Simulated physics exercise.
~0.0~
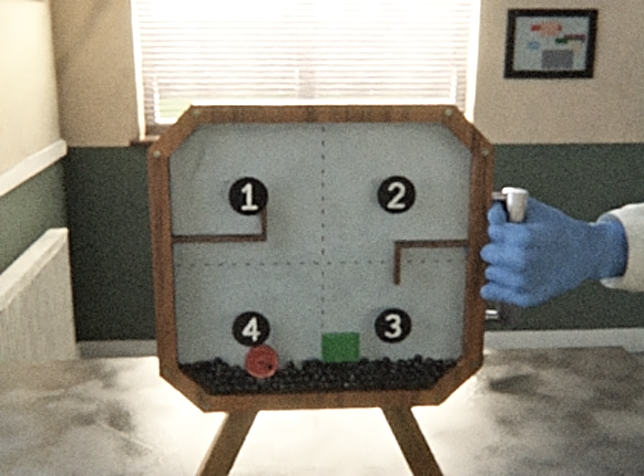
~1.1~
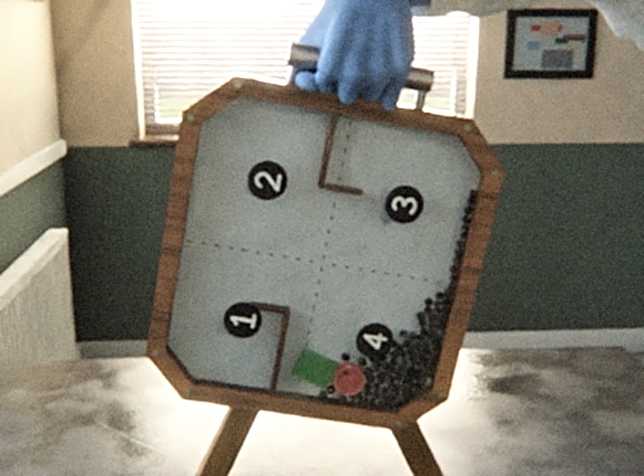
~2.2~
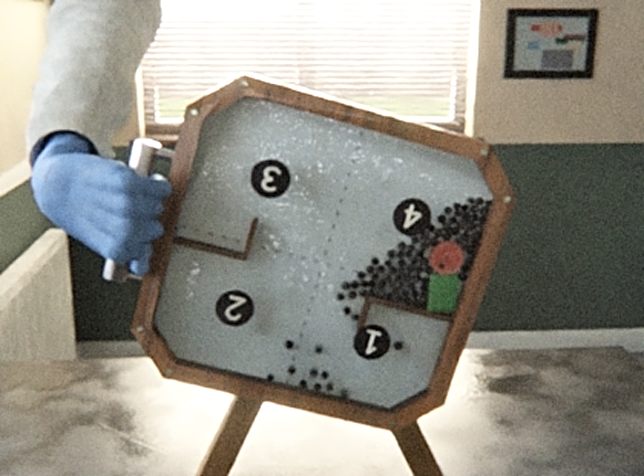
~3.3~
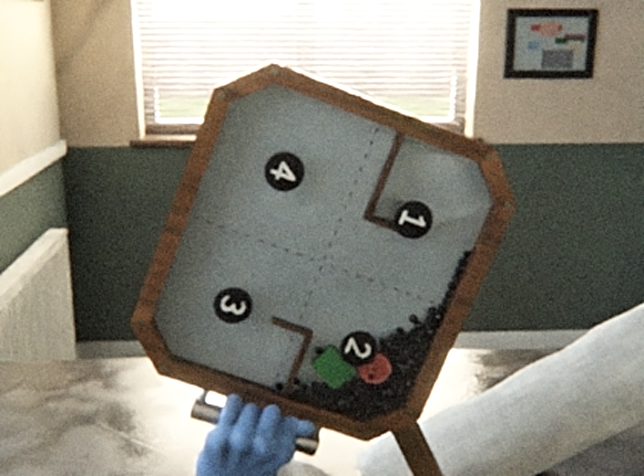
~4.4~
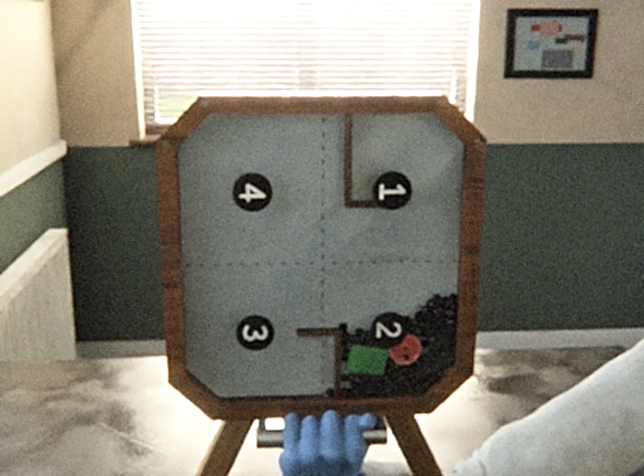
Gloved hand turning a wooden-framed case anticlockwise on its stand, black beads, green block and red disc tumbling into quarter two.
